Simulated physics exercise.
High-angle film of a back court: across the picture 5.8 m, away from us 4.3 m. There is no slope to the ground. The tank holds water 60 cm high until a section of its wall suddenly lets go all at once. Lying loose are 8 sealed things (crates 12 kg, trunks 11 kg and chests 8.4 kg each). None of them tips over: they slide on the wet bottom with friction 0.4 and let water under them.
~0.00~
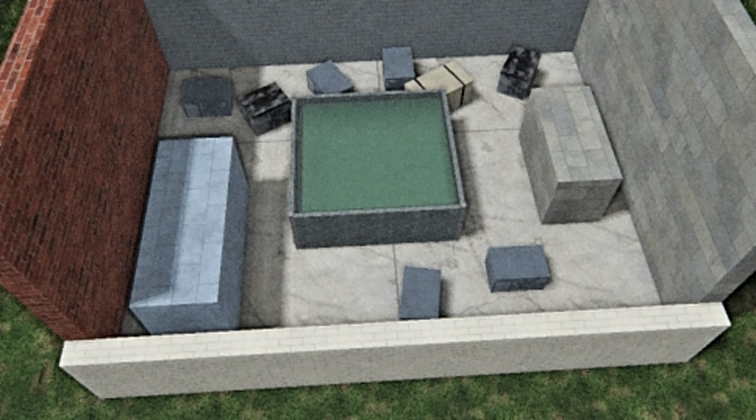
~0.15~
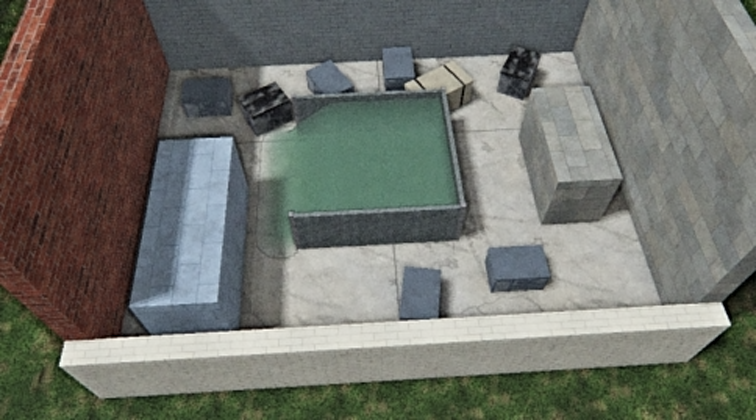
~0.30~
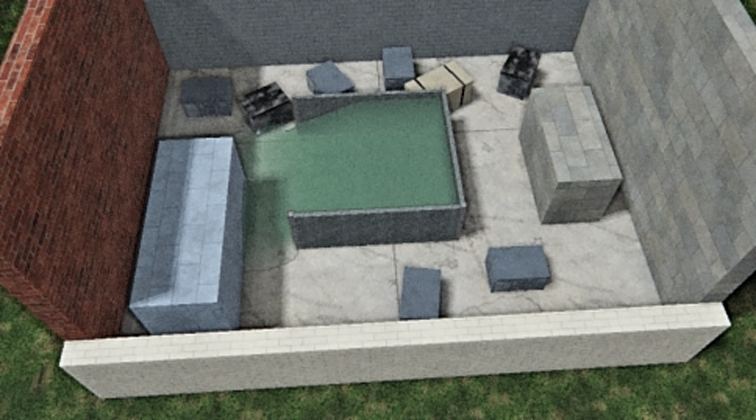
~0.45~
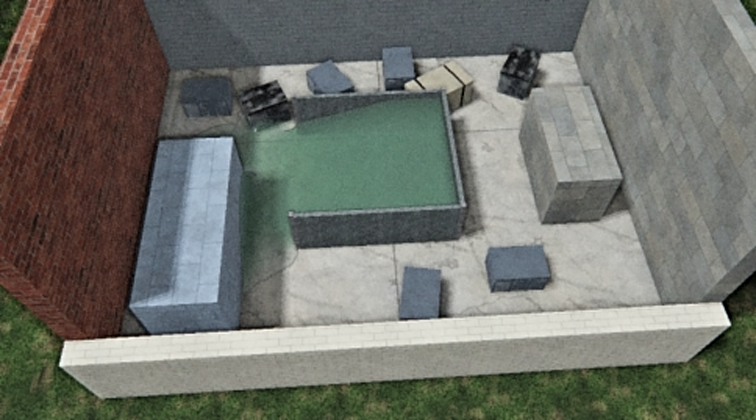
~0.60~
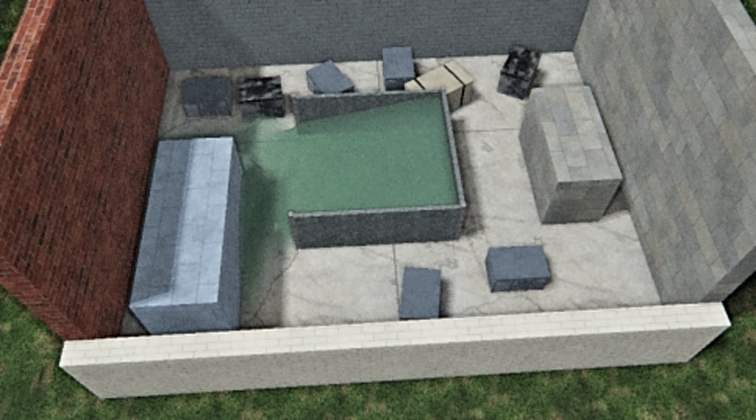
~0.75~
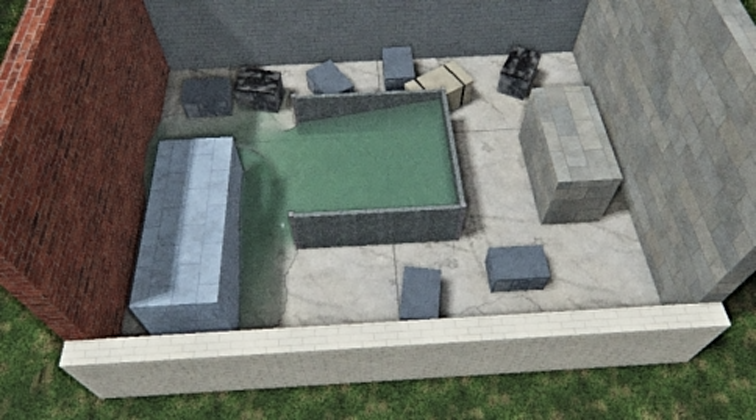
A walled stone court held a square tank of green water whose left side disappeared, and the water spread left across the floor around the big gray-blue block, nudging a dark box near the back.
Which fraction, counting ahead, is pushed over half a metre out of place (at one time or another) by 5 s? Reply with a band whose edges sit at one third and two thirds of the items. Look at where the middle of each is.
Band: Two thirds or above.
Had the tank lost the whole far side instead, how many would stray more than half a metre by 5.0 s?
The answer then is 6.
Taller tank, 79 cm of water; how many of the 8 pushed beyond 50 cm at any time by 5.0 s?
8.
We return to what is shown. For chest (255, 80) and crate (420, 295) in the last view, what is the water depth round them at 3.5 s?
Around 8 cm and 5 cm.
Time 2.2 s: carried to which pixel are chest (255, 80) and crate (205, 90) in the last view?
Around (281, 69) and (238, 53).
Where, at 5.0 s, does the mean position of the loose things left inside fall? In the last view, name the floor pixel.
Roughly at (528, 128).
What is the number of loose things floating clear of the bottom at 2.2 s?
Total: 1.
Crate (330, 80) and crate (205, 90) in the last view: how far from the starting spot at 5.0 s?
Respectively, 250 centimetres and 450 centimetres.
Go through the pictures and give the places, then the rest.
In the first frame, a chest at (264, 99) rests on the ground; a crate at (519, 262) rests on the ground; water covers 3.1 m2; 0 of 8 have shifted.
In the second frame, a chest at (264, 99) rests on the ground; a crate at (519, 262), on the bottom; water covers 4.0 m2; 0 of 8 have shifted.
In the third frame, a chest at (264, 99) rests on the ground; a crate at (519, 262), on the bottom; water covers 4.7 m2; 0 of 8 have shifted.
In the fourth frame, a chest at (263, 96) rests on the ground, 5 cm from its start; a crate at (519, 262), on the bottom; water covers 5.4 m2; 0 of 8 have shifted.
In the fifth frame, a chest at (260, 88) rests on the ground, 21 cm from its start; a crate at (519, 262), on the bottom; water covers 6.1 m2; 1 of 8 have shifted.
In the sixth frame, a chest at (257, 80), on the bottom, 36 cm from its start; a crate at (519, 262), on the bottom; water covers 6.6 m2; 1 of 8 have shifted.
After 1.1 s 1 of 8 are over 50 cm from their spots; 0 afloat.
After 2.2 s 2 of 8 are over 50 cm from their spots; 1 afloat.
After 3.5 s 6 of 8 are over 50 cm from their spots; 2 afloat.
After 5.0 s 8 of 8 are over 50 cm from their spots, and 8 have been at some point; 8 afloat.
